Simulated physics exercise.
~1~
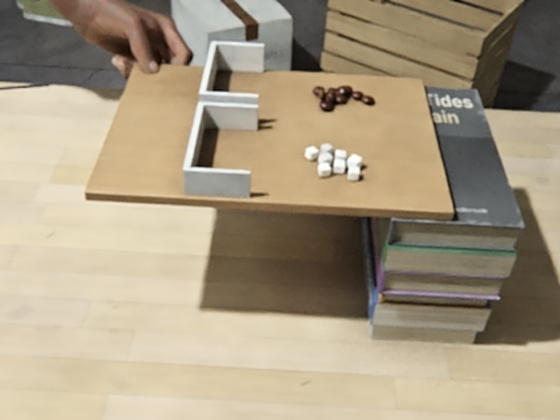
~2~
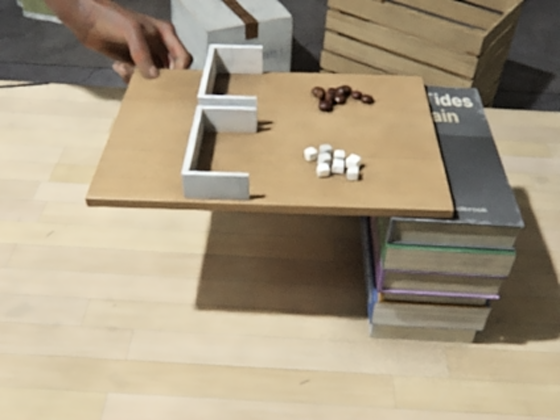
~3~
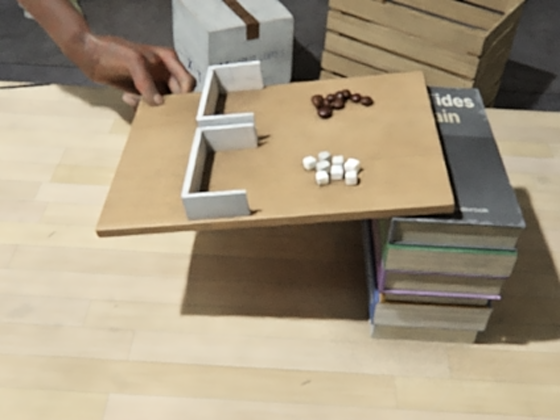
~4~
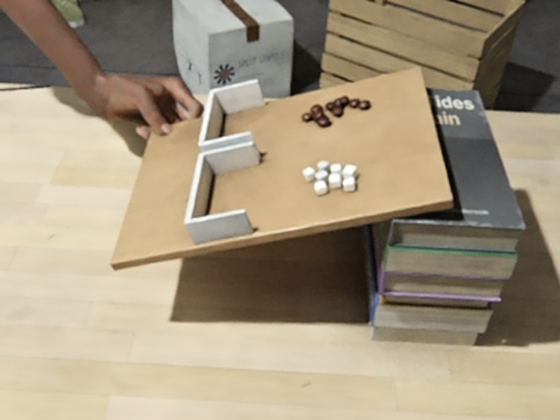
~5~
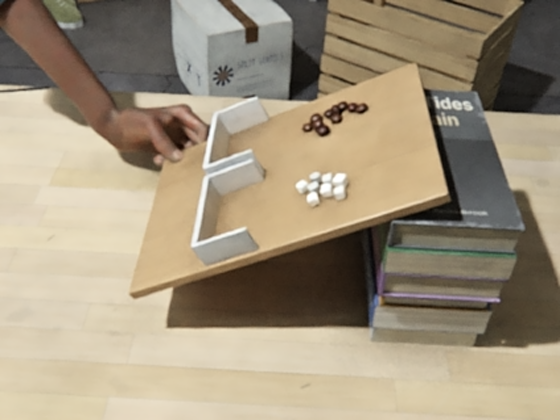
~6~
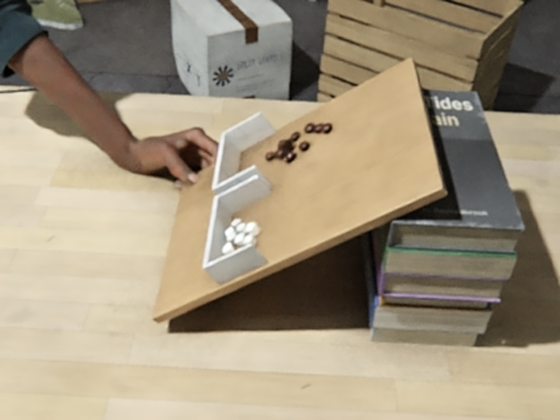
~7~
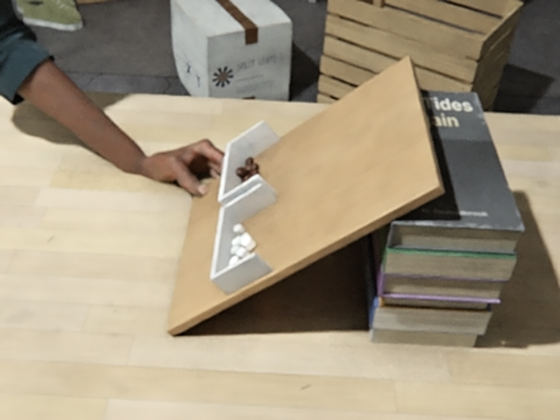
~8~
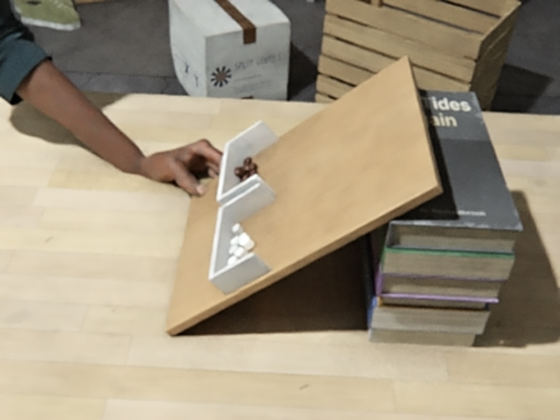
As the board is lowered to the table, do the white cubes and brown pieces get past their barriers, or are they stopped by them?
They are stopped by them. The white cubes end up gathered against the nearer barrier and the brown pieces against the farther one.
